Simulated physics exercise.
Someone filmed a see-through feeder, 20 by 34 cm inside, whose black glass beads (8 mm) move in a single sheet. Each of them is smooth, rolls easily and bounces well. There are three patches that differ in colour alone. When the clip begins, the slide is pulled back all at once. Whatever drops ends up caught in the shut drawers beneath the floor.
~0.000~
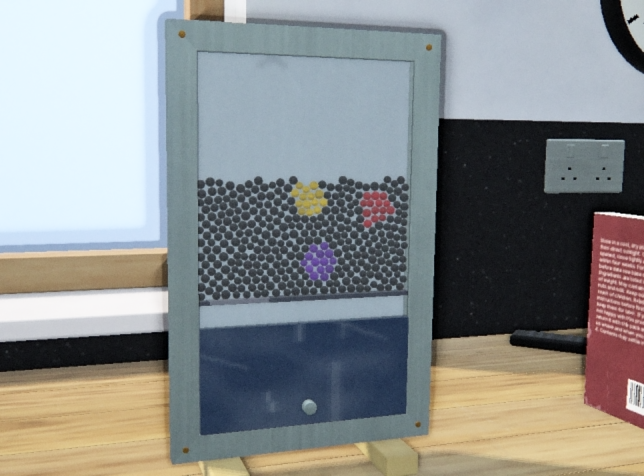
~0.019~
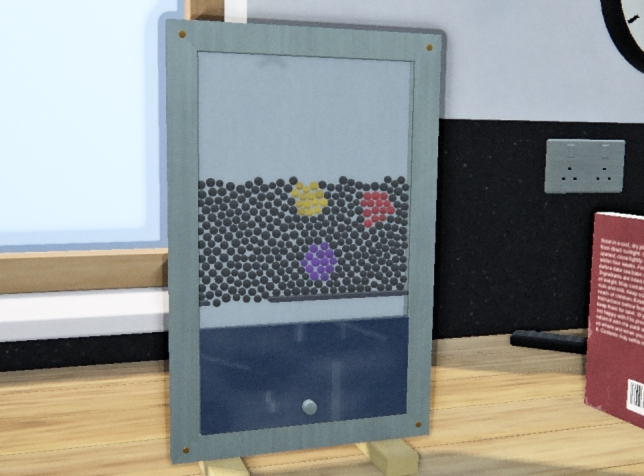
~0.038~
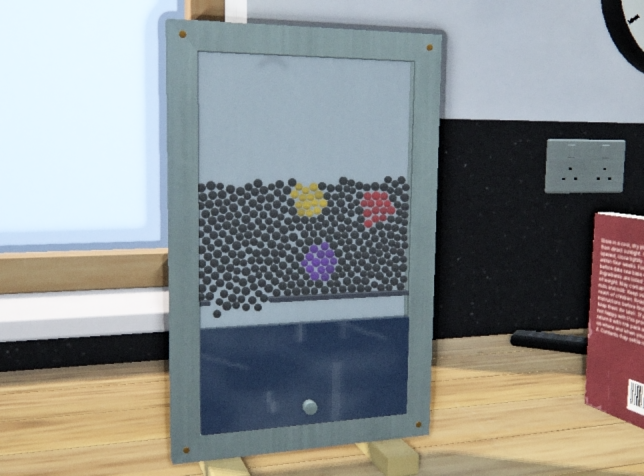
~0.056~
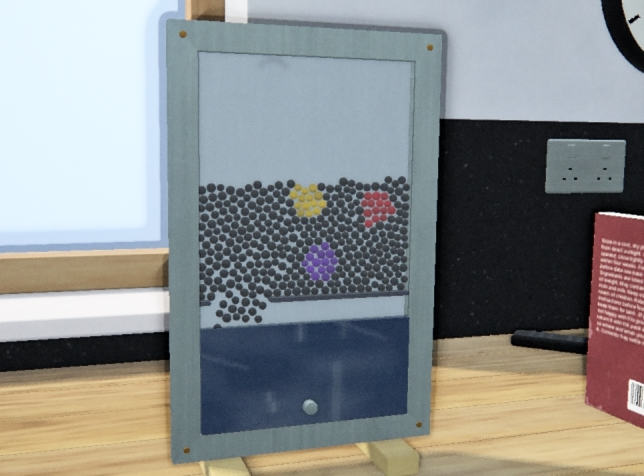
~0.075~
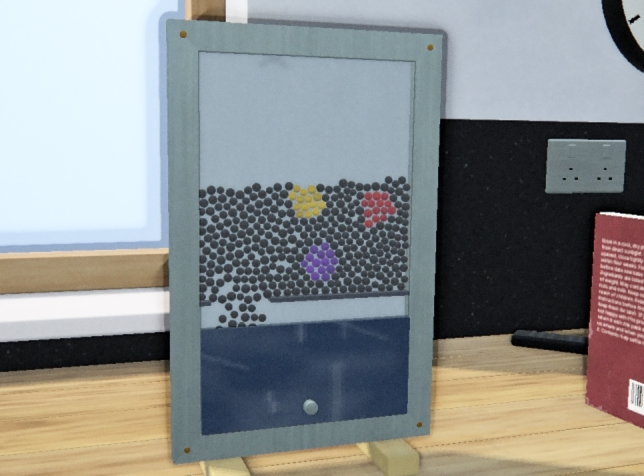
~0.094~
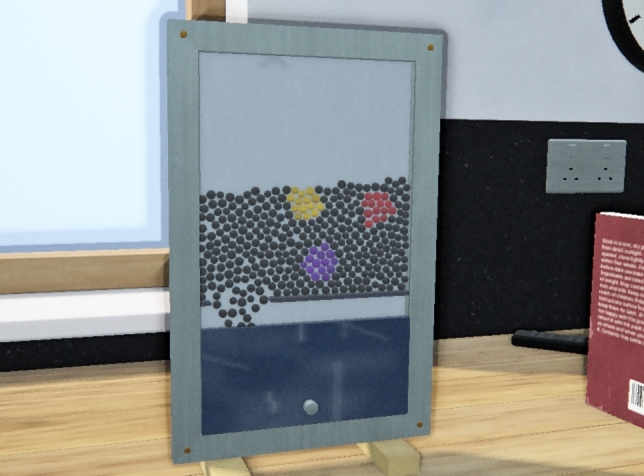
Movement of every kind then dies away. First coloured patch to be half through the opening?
The yellow one.
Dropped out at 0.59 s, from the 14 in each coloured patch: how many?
The purple patch has 2 out, the yellow patch 14, the red patch 0.
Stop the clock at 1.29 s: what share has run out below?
Roughly 80 %.
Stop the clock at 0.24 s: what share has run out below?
Some 25 percent.
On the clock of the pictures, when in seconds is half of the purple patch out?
Time: Close to 0.8 s.
After 0.24 s, 25 % are out; out of 14, purple 0, yellow 0, red 0.
After 0.59 s, 55 % are out; out of 14, purple 2, yellow 14, red 0.
After 1.29 s, 80 % are out; out of 14, purple 14, yellow 14, red 8.
Settled by 4.1 s, 85 % are out; out of 14, purple 14, yellow 14, red 14; half out at purple 0.75 s, yellow 0.52 s, red 1.14 s.
